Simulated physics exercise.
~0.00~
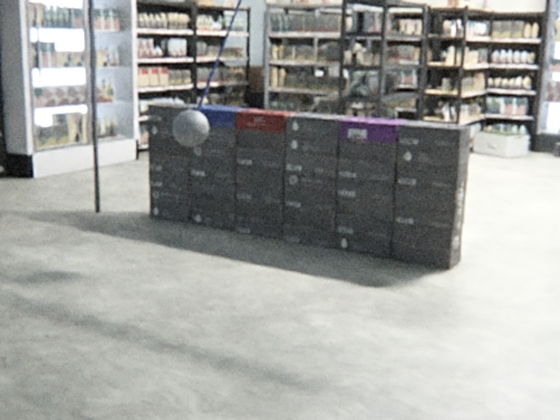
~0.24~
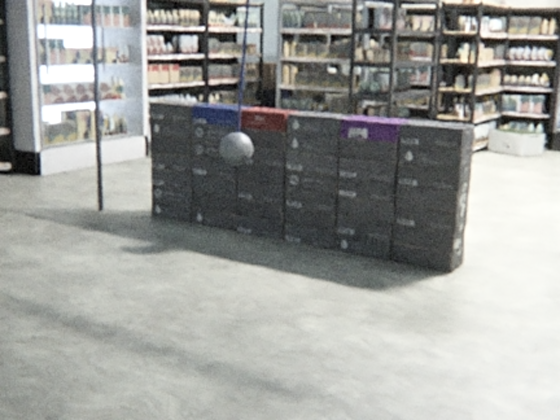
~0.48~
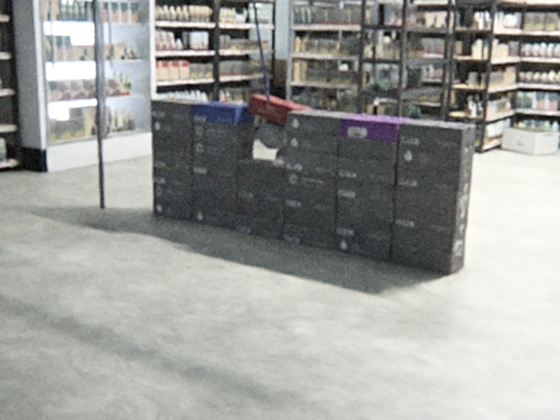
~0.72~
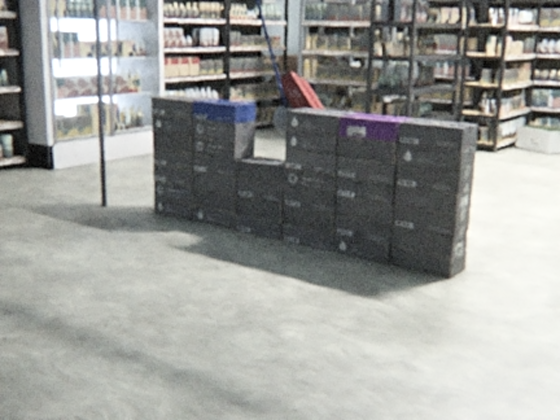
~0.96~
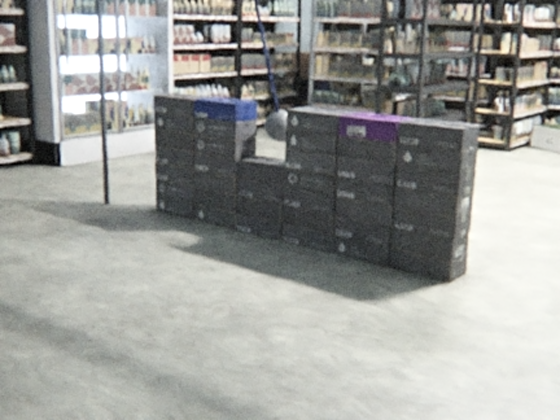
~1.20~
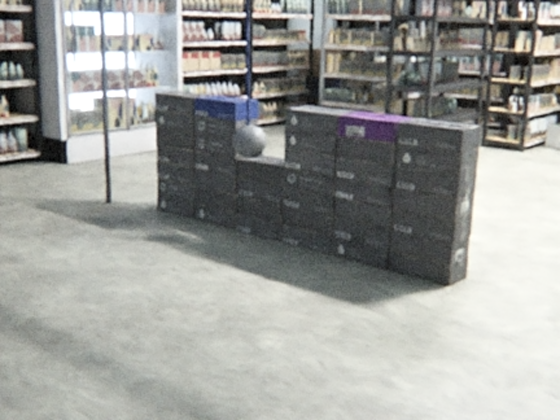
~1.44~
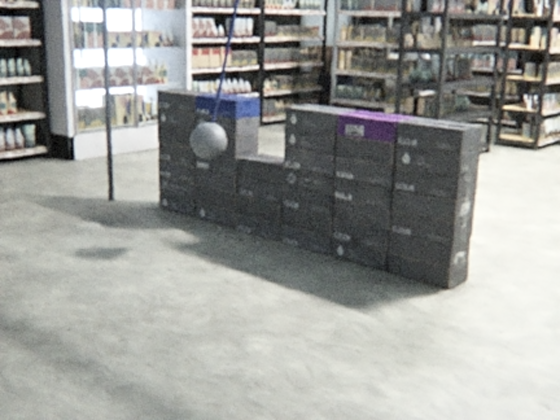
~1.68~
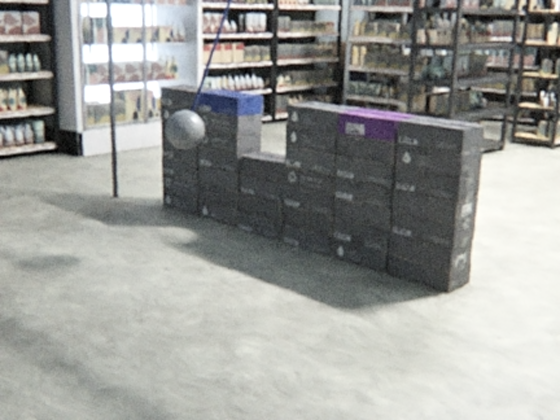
To begin with, a grey ball on a line hangs in front of a low wall of dark boxes in a shop, near a blue box on the top row. The ball swings to the right and strikes the wall at the red box beside the blue one. The red box tilts, tips backward and drops out of sight behind the wall, leaving a gap in the upper part. The ball passes into the gap, then swings back out toward the left. Finally it hangs out at the left in front of the wall, while the blue and purple boxes still sit in place.
